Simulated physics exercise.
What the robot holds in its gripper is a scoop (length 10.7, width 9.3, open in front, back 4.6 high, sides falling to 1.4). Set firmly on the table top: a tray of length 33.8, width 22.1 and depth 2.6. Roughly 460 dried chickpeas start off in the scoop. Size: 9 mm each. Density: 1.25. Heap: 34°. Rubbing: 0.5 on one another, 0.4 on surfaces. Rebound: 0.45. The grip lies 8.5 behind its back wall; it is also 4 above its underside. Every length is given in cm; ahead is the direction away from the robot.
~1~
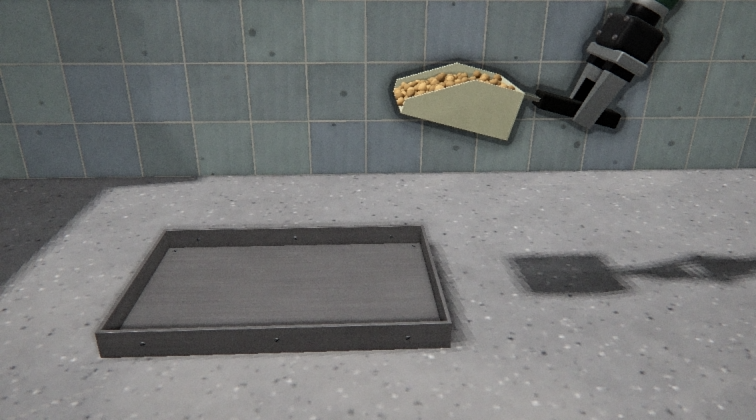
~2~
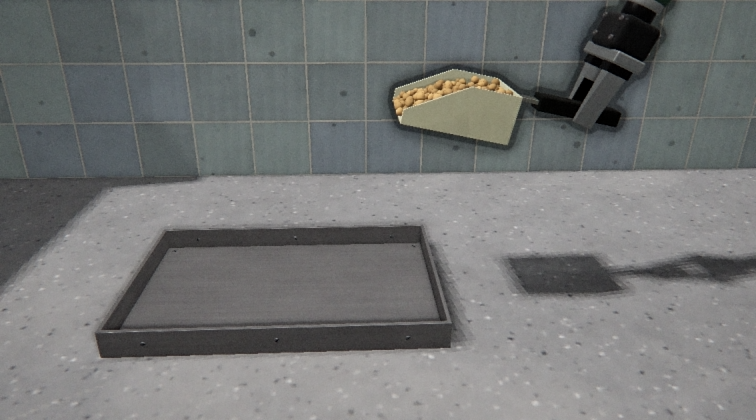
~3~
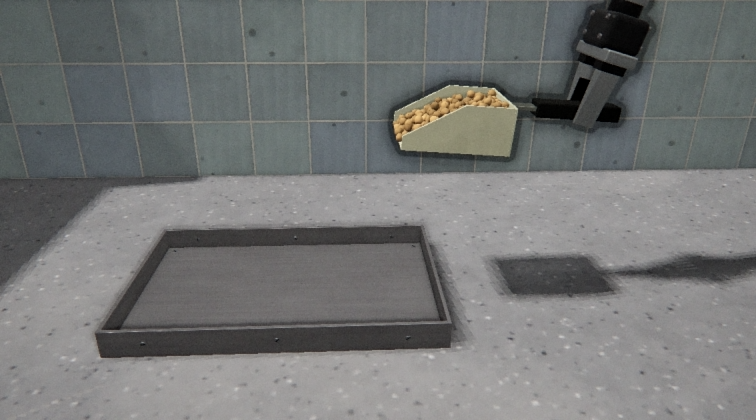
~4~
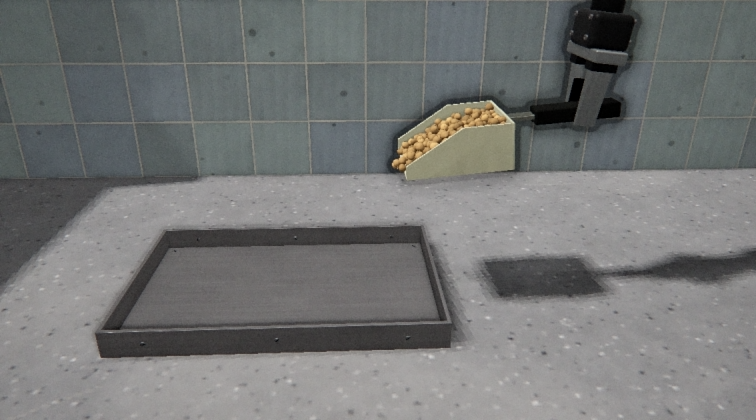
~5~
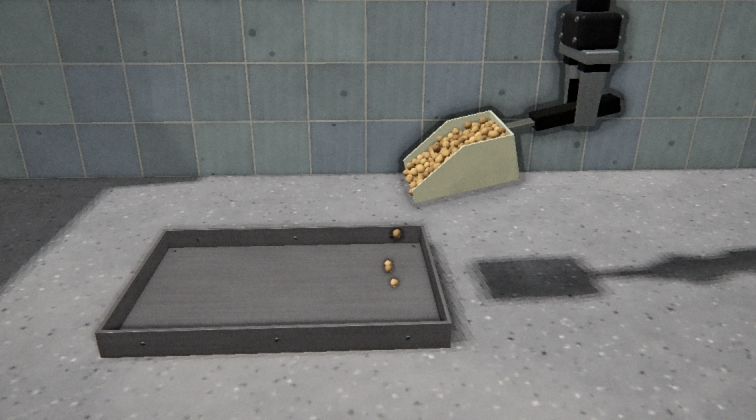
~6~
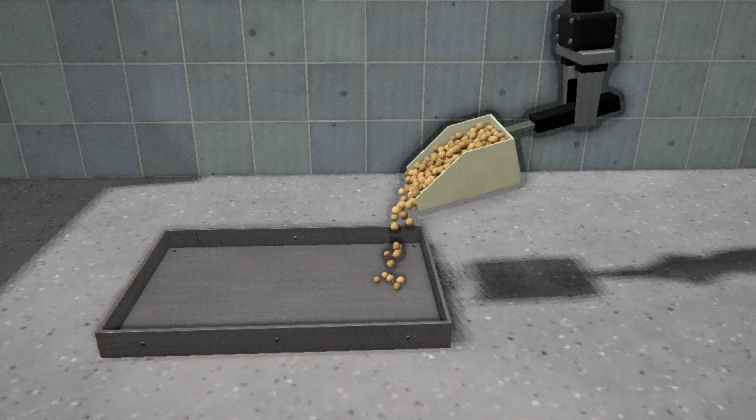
A black and grey robot arm at the upper right grips a pale yellow-green scoop heaped with tan chickpeas, seen from a fixed, slightly raised viewpoint over a speckled grey counter backed by blue-grey tiles. A shallow, dark grey rectangular tray rests empty at the left. The arm lowers the scoop and tilts its open end down leftward, and a few chickpeas, then a thin stream, drop into the tray's right side.
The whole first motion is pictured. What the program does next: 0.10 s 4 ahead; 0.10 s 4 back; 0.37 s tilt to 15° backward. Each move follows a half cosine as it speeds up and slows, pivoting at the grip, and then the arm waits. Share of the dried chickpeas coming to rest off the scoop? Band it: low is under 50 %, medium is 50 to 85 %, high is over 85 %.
Band: High.
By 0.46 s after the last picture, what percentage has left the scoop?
Close to 100 per cent of the load is out.
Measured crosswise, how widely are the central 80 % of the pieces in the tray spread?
The central eight tenths of the catch cover around 16 cm crosswise.
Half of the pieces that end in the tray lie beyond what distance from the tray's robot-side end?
15 cm.
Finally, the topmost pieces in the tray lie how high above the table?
Close to 2.0 cm above the table.
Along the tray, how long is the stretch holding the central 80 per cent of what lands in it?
About 22 centimetres.
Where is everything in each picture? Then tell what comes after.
The first picture shows the scoop floor at (457, 113), tilted 15° backward; upper third of the load around (462, 88), from x 400 to 510, top at y 75; 464 on the scoop.
The second picture shows the scoop floor at (457, 120), tilted 12° backward; upper third of the load around (466, 94), from x 395 to 510, top at y 80.
The third picture shows the scoop floor at (457, 136), tilted 4° backward; upper third of the load around (471, 111), from x 395 to 505, top at y 95.
The fourth picture shows the scoop floor at (461, 155), tilted 5° forward; upper third of the load around (476, 128), from x 395 to 505, top at y 110; 462 on the scoop, 2 in flight or on a rim.
The fifth picture shows the scoop floor at (467, 169), tilted 13° forward; upper third of the load around (482, 142), from x 390 to 510, top at y 120; 460 on the scoop, 3 in the tray, 1 in flight or on a rim.
The sixth picture shows the scoop floor at (469, 174), tilted 16° forward; upper third of the load around (484, 148), from x 375 to 515, top at y 125; 440 on the scoop, 12 in the tray, 12 in flight or on a rim.
Then, 0.23 s on, tilted 16° forward, highest piece 14 above the table; 207 in the tray, 37 on the scoop, 220 in flight or on a rim.
Then, 0.46 s on, tilted 8° backward, highest piece 21 above the table; 450 in the tray, 1 on the scoop, 13 in flight or on a rim.
Then, 0.77 s on, tilted 15° backward, highest piece 3 above the table; 464 in the tray.
Then, 1.82 s on, tilted 15° backward, highest piece 2 above the table; 464 in the tray.
In the end, 464 in the tray. That is 100 % off the scoop.
